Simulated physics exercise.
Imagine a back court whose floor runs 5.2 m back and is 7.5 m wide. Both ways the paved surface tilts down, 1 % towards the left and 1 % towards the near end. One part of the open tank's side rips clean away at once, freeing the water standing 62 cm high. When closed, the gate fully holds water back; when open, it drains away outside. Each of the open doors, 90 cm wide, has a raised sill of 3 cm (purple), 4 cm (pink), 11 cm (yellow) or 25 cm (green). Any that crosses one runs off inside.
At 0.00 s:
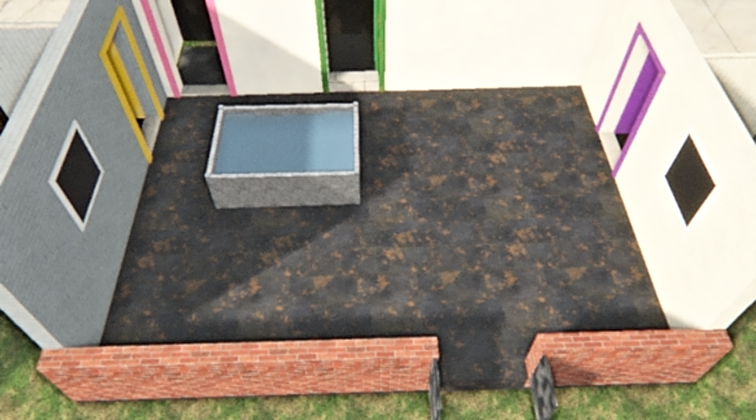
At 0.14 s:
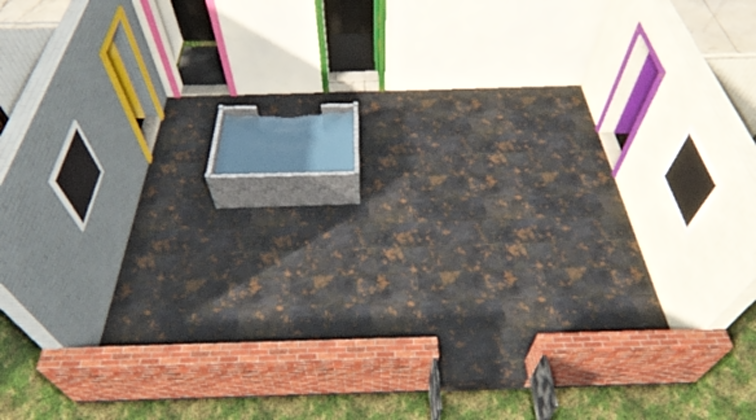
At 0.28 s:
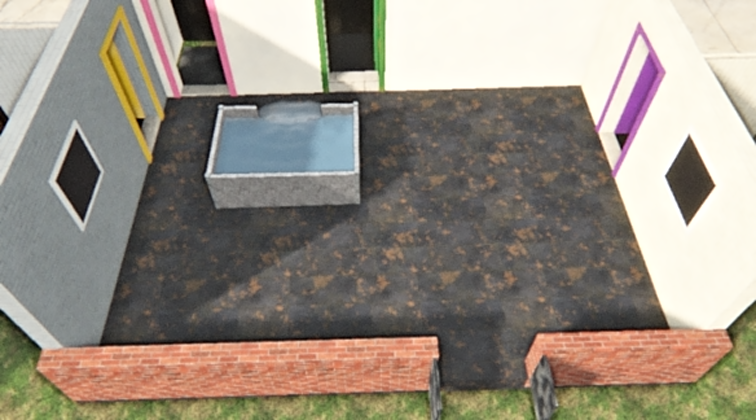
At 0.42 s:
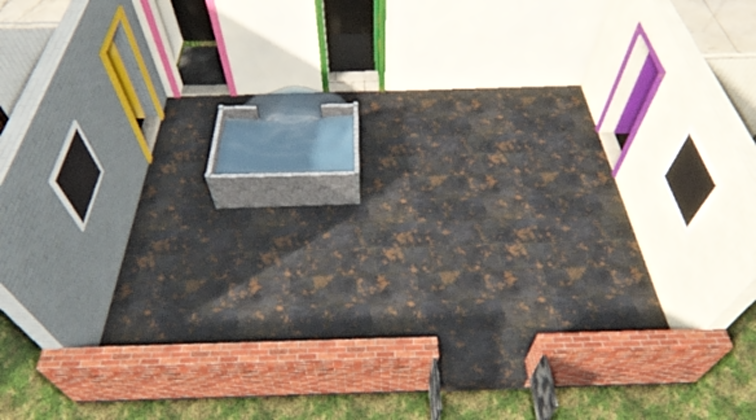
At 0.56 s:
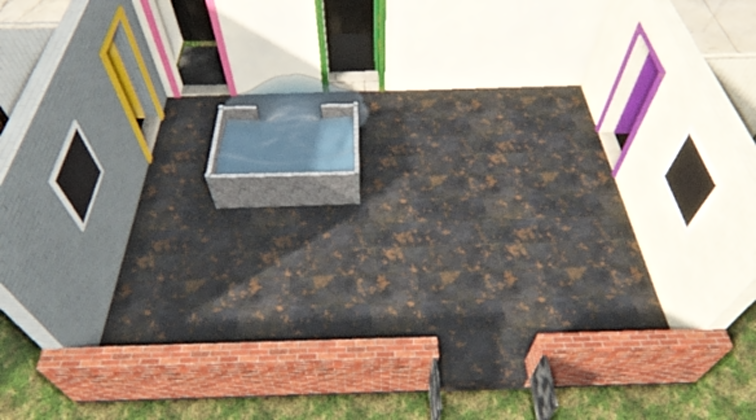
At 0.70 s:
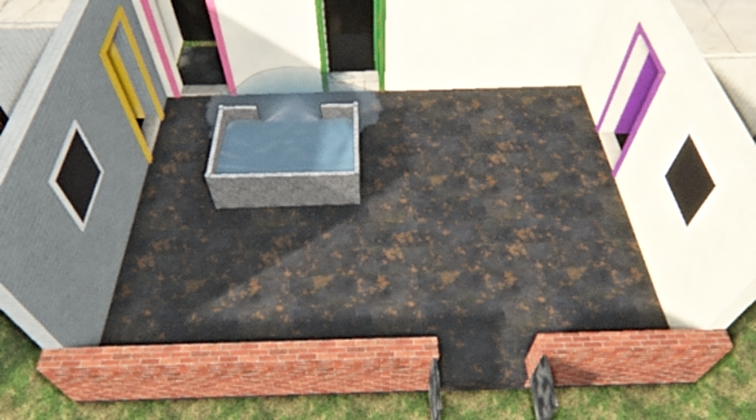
At the start, a raised open tank of still water stands on the dark, rust-flecked floor of a walled court with coloured doorframes. Part of its far side breaks away, and water pours through the gap, then spreads across the floor behind the tank toward the back wall.
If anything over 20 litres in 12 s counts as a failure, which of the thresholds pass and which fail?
The purple door fails. The pink door fails. The yellow door fails. The green door passes.
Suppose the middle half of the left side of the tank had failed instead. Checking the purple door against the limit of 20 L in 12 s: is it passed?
Compared with the limit, purple is less.
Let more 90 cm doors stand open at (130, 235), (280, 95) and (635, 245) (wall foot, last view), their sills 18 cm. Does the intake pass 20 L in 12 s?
Note, doorways in listed order: Stays short, goes beyond, stays short.
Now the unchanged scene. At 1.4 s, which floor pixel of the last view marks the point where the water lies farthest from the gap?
Somewhere near pixel (455, 89).
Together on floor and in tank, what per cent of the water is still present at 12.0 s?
82 %.
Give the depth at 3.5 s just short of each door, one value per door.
You'd get purple at 9 cm, pink at 12 cm, yellow at 17 cm, and green at 14 cm.
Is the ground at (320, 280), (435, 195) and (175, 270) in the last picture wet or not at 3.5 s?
Respectively: Was missed, got hit, got hit.
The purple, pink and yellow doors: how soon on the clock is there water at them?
The purple door is reached at 2.8 s, pink at 0.8 s, yellow at 1.4 s.
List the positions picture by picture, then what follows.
In the first frame, the open tank at (286, 142) is whole and still, 62 cm deep.
In the second frame, the front is at a hidden place, 0.6 m from the gap on the open tank's far side; 0.3 m2 of floor is under water; 62 cm left at the back of the open tank.
In the third frame, the front is at a hidden place, 0.9 m from the gap on the open tank's far side; 0.9 m2 of floor is under water; 62 cm left at the back of the open tank.
In the fourth frame, the front is at (264, 94), 1.3 m from the gap on the open tank's far side; 1.7 m2 of floor is under water; 57 cm left at the back of the open tank.
In the fifth frame, water pours out on the open tank's far side and has run 1.6 m, to (238, 95); typically 8 cm deep outside, 52 cm at the open tank's back.
In the sixth frame, the front is at (218, 96), 1.8 m from the gap on the open tank's far side; 2.5 m2 of floor is under water; 53 cm left at the back of the open tank.
After 1.4 s water covers 15 % of the floor and is deepest (42 cm) near (297, 100); purple door not reached, pink door 10 cm at the sill, 2 L in, yellow door not reached, green door 24 cm at the sill, 1 L in.
After 2.2 s water covers 30 % of the floor and is deepest (30 cm) near (178, 97); purple door not reached, pink door 9 cm at the sill, 16 L in, yellow door 20 cm at the sill, 16 L in, green door 19 cm at the sill, 4 L in.
After 3.5 s water covers 55 % of the floor and is deepest (22 cm) near (287, 100); purple door 9 cm at the sill, 13 L in, pink door 12 cm at the sill, 45 L in, yellow door 17 cm at the sill, 51 L in, green door 14 cm at the sill, 5 L in.
After 7.0 s water covers 80 % of the floor and is deepest (12 cm) near (92, 374); purple door 5 cm at the sill, 50 L in, pink door 6 cm at the sill, 89 L in, yellow door 10 cm at the sill, 71 L in, green door 6 cm at the sill, 5 L in.
After 12.0 s water covers 90 % of the floor and is deepest (8 cm) near (92, 374); purple door 1 cm at the sill, 53 L in, pink door 4 cm at the sill, 103 L in, yellow door 5 cm at the sill, 72 L in, green door 3 cm at the sill, 5 L in.
